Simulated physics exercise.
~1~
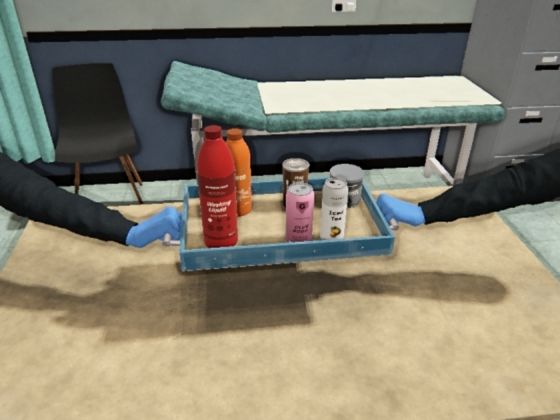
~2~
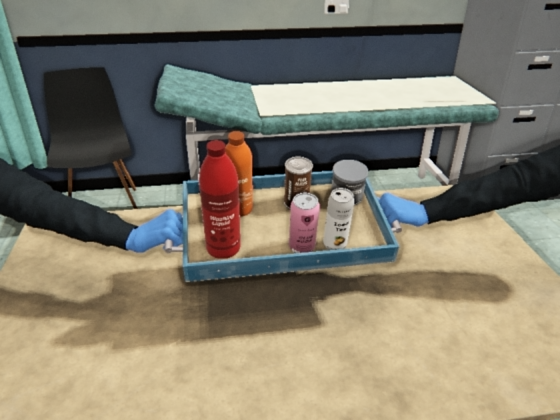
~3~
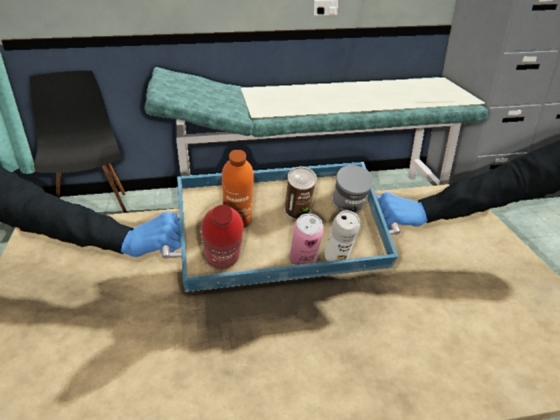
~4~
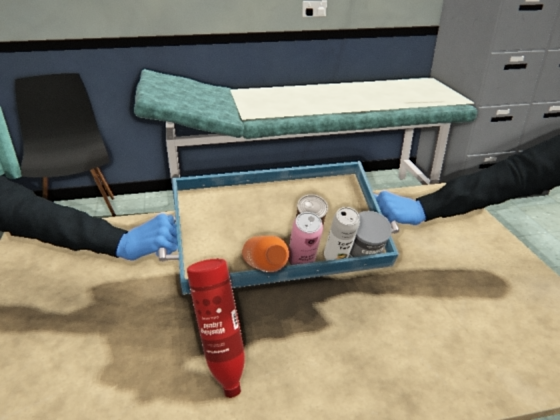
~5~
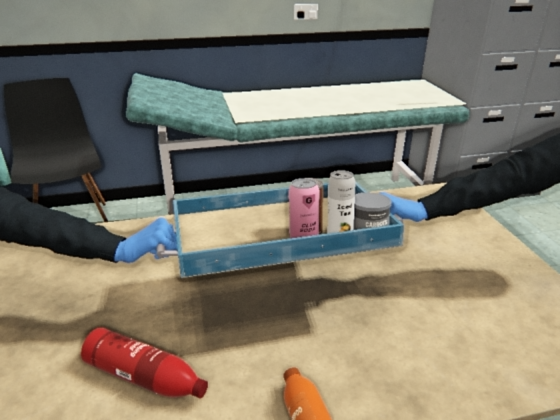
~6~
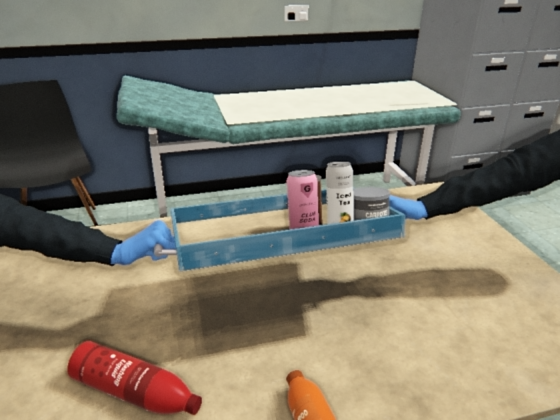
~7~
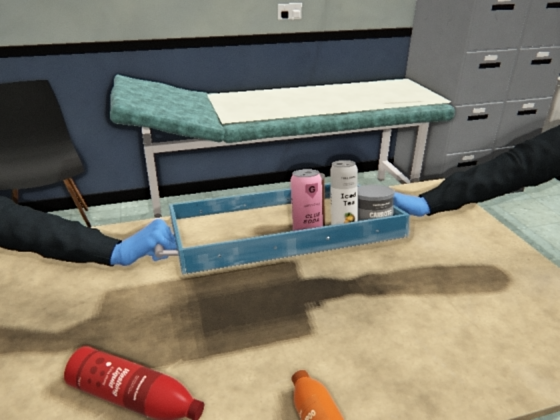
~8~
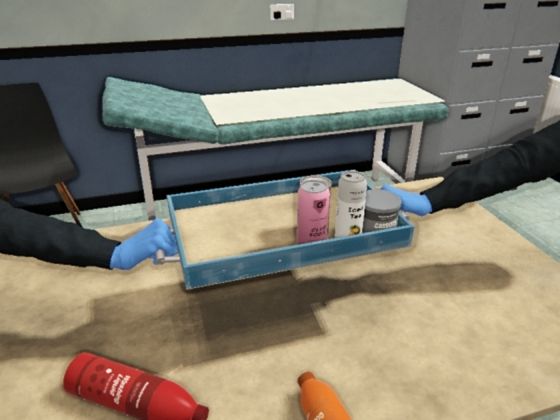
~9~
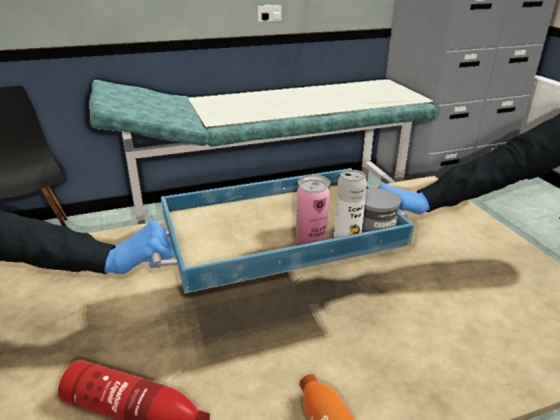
The clip opens on two blue-gloved hands holding a blue-rimmed tray of six bottles, cans and tins above a tan surface, with a padded bench behind. The hands dip the near edge, and the bottles start to lean. The red bottle pitches headfirst over the near rim while the orange one topples against it, and the grey and brown tins slide forward. The orange bottle then drops off too, as the tray tips back. The tray settles with the pink can, white can and grey tin visible at its right side, while both bottles lie on their sides below.
